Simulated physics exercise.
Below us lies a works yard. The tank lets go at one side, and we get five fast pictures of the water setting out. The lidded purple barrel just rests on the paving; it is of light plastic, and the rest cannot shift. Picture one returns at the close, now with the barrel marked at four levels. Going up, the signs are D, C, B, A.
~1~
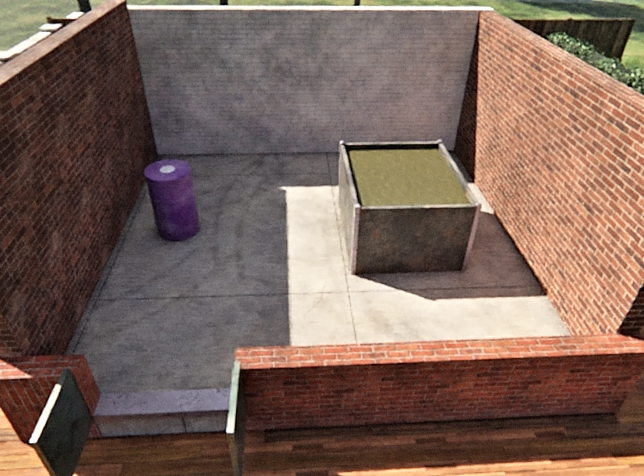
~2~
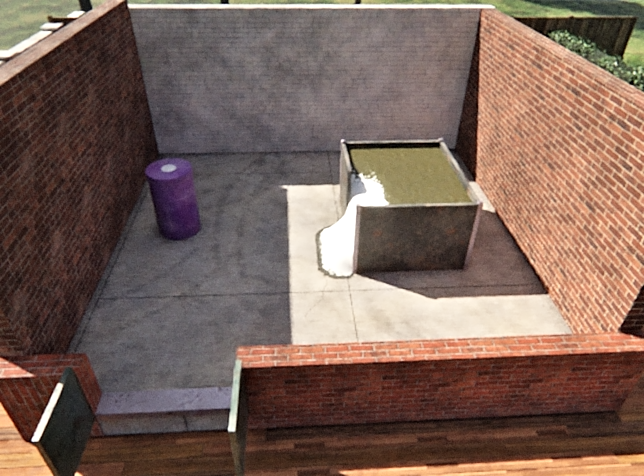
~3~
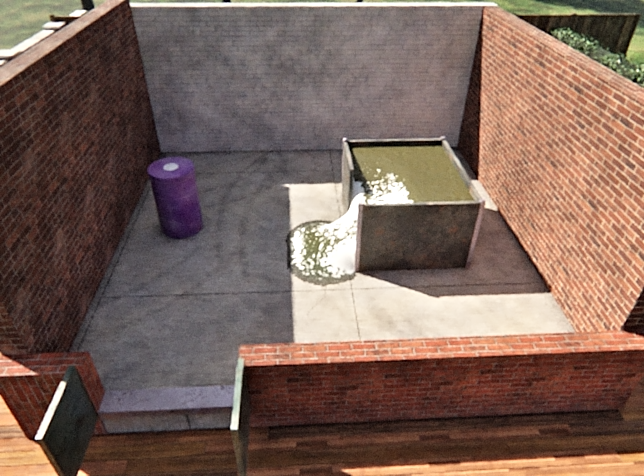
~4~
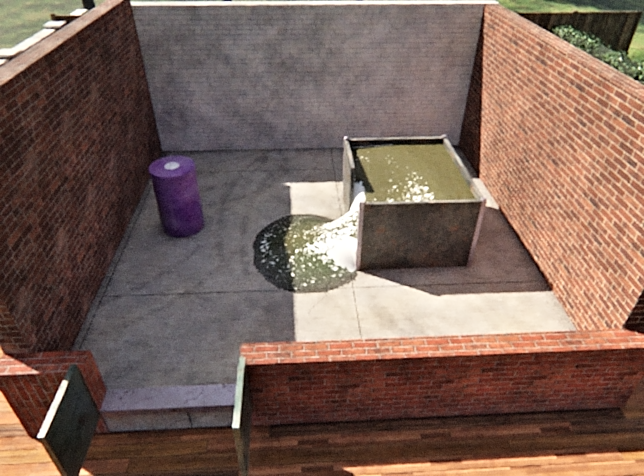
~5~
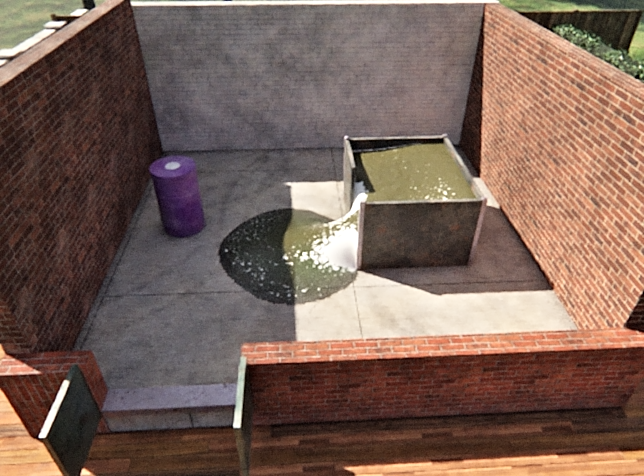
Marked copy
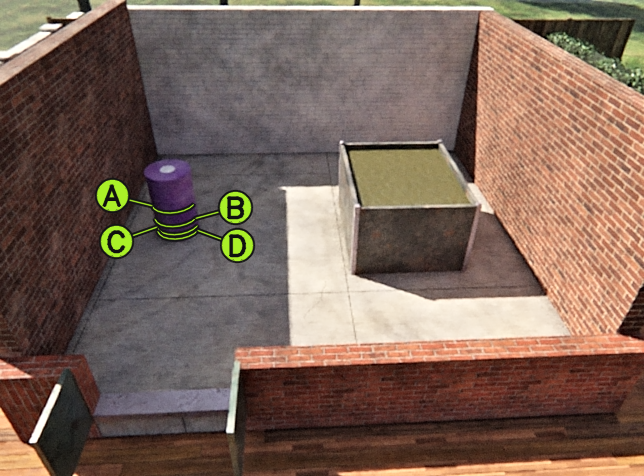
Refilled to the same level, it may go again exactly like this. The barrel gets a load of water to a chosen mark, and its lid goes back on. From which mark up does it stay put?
The answer is line A.
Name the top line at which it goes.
B it is.
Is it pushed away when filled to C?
Yes.
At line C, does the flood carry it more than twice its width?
Yes, clearly.
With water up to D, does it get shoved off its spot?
Yes.
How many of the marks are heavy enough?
One of the four.
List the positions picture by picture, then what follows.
The first frame shows lid of the purple barrel at (168, 169); tank full, its middle at (403, 177); open gate at (162, 355).
In the second frame, 2 % of the ground under water, its edge towards the barrel at (324, 236).
In the third frame, 4 % of the ground under water, its edge towards the barrel at (294, 240).
In the fourth frame, 7 % of the ground under water, its edge towards the barrel at (262, 240).
The fifth frame shows lid of the purple barrel at (173, 166); 10 % of the ground under water, its edge towards the barrel at (235, 235).
In lime, A at (170, 213); B at (172, 226); C at (174, 234); D at (175, 239); from the bottom up D, C, B, A.
With A, it does not move.
With B, it is pushed about half its own width away.
With C, it is pushed about 4 times its own width away.
With D, it is pushed about 4 times its own width away.
